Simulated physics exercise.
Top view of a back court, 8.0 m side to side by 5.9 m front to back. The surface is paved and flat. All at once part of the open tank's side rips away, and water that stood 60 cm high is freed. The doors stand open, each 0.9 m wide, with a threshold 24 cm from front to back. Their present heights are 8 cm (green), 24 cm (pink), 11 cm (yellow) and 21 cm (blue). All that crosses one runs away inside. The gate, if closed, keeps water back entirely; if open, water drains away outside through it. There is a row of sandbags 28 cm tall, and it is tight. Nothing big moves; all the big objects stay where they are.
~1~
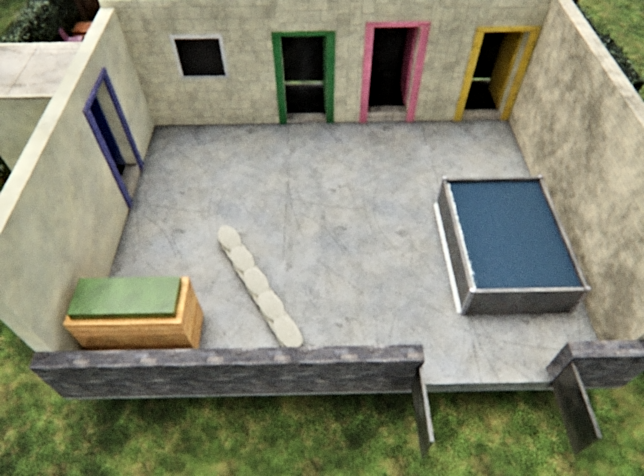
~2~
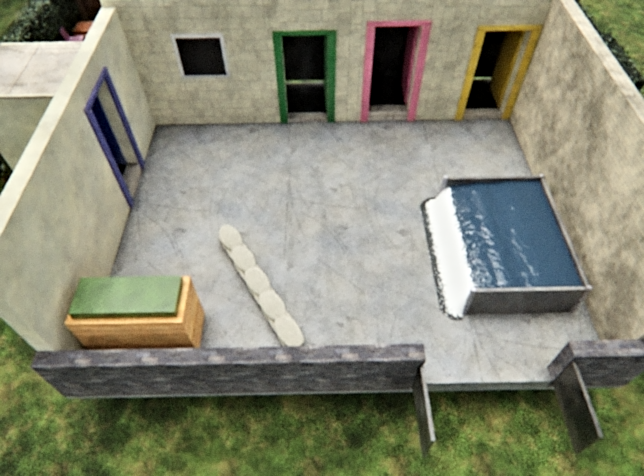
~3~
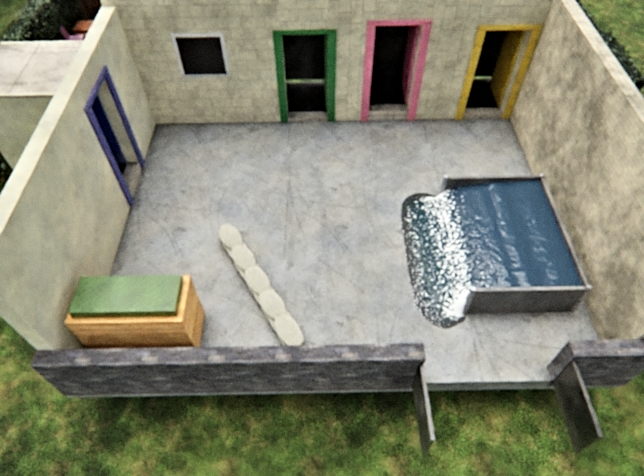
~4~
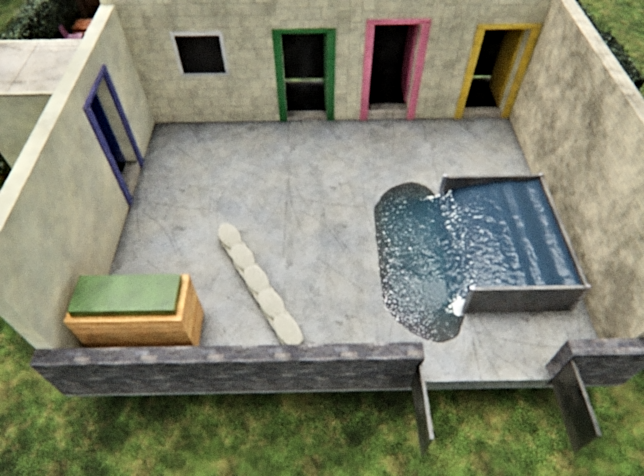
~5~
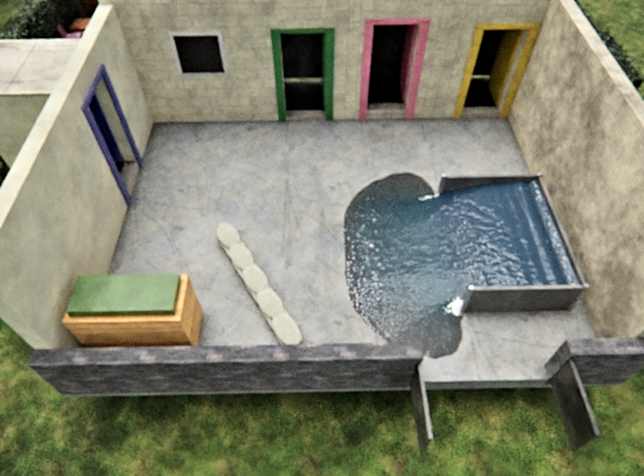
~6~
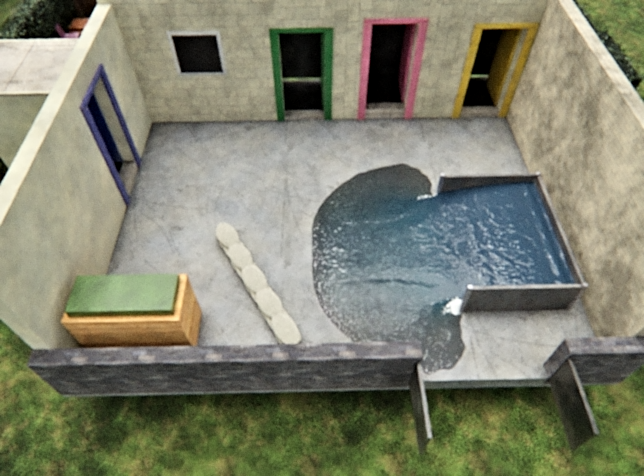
Water bursting from the left side of an open tank and spreading leftward across a paved court toward pale, rounded sandbags.
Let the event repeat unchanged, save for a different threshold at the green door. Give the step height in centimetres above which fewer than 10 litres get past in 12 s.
9 cm.
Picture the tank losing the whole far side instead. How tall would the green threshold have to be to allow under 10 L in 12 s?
A minimum of about 5.5 cm.
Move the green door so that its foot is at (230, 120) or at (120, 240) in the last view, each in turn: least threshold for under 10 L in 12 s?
Roughly 18 cm, then roughly 7.0 cm.
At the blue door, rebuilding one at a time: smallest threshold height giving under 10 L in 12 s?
Blue - roughly 14.0 cm.
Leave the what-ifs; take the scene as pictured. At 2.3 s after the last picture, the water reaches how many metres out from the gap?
Around 7.0 m out.
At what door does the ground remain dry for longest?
I'd say the yellow one.
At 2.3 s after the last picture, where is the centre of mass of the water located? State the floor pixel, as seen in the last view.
The centre of all the water is around (319, 234).
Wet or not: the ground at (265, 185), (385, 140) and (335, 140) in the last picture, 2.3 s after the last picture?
Status: Submerged / clear / submerged.
Then, 0.7 s after the last picture water covers 35 % of the floor, deepest (32 cm) near (254, 262); it has not reached the green door.
Then, 2.3 s after the last picture water covers 60 % of the floor, deepest (22 cm) near (254, 262); 6 cm at the green door, 0 litres in over its 8 cm threshold.
Then, 11.3 s after the last picture water covers 95 % of the floor, deepest (12 cm) near (173, 370); 5 cm at the green door, 16 litres in over its 8 cm threshold.
At the green door as built, the water peaked near 11 cm, 5.3 s after the last picture.
With a threshold of 7.5 cm, 21 litres would have come in within the 12 s; with 10 cm, 4 litres. So under 10 litres takes about 9 cm.
